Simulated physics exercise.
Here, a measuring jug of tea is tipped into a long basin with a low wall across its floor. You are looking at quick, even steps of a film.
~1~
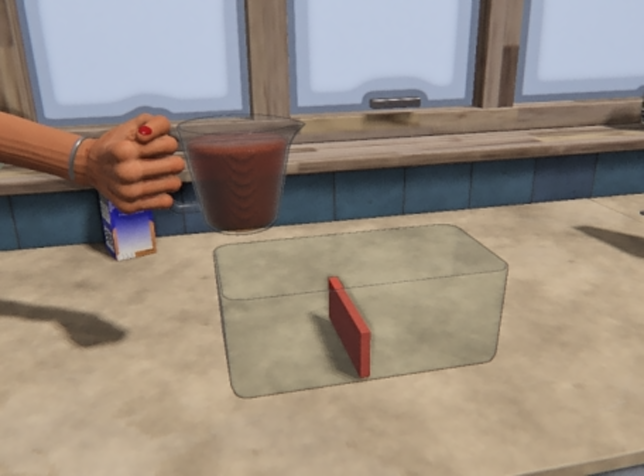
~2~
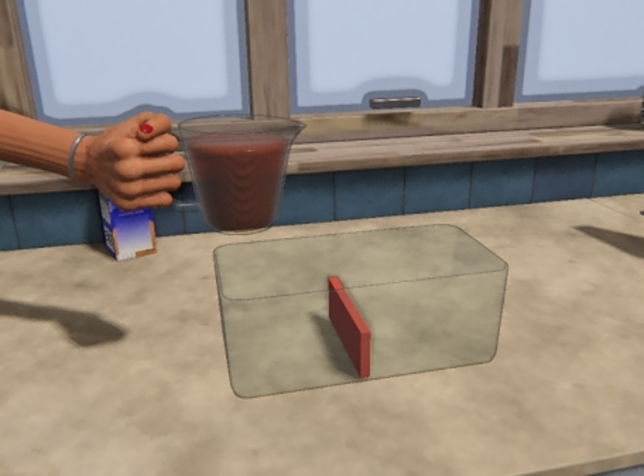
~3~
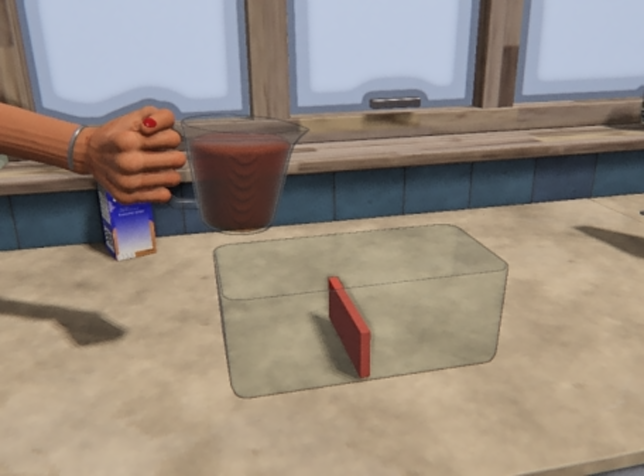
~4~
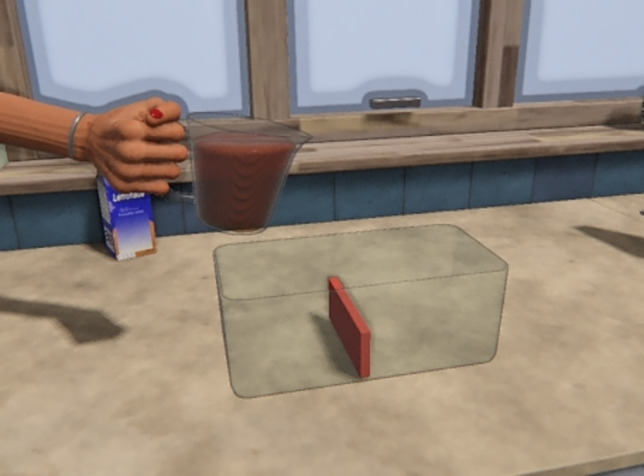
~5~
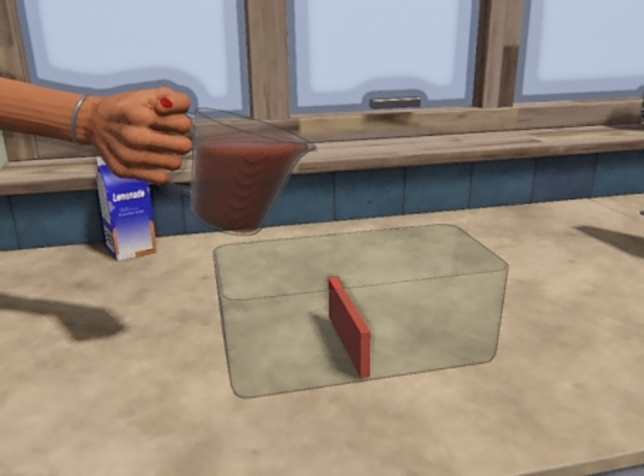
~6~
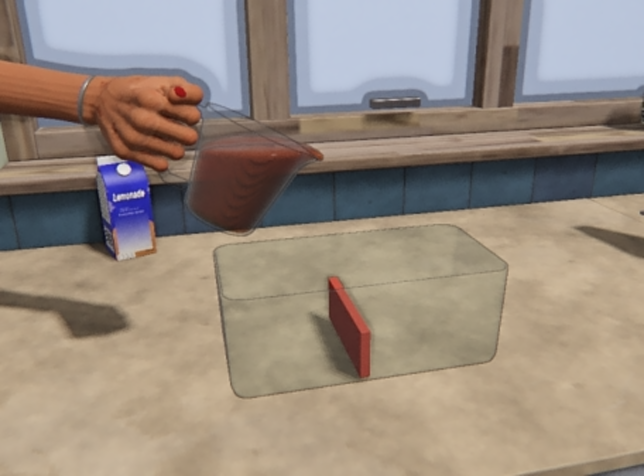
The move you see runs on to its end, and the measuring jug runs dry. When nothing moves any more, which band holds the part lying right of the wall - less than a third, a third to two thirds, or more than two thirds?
The portion right of the wall will reach one third yet stay within two thirds.
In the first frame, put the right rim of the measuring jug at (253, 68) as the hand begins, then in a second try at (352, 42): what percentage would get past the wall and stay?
The first start gives some 5 %, the second some 95 %.
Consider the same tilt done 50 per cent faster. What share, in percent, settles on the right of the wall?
About 45 in a hundred.
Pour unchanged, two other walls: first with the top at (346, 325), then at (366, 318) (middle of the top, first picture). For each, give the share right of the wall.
That'd be about 70 percent for the first and about 30 percent for the other.
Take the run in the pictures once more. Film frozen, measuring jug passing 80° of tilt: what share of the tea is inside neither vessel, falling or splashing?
It comes to around 20 per cent.
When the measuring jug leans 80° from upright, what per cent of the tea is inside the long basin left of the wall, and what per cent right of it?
0 % left, 25 % right.
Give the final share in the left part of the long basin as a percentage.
Share approx. 45 per cent.
A moment on, the tilt is 80° and 54 per cent is still to pour, 1 is left of the wall and 25 right of it.
Next, the tilt is 99° and 10 per cent is still to pour, 28 is left of the wall and 55 right of it.
Then the tilt is 99° and 1 per cent is still to pour, 43 is left of the wall and 56 right of it.
Later the tilt is 99° and 0 per cent is still to pour, 44 is left of the wall and 56 right of it.
In the end 44 per cent lies left of the wall, 56 right of it and 0 outside.
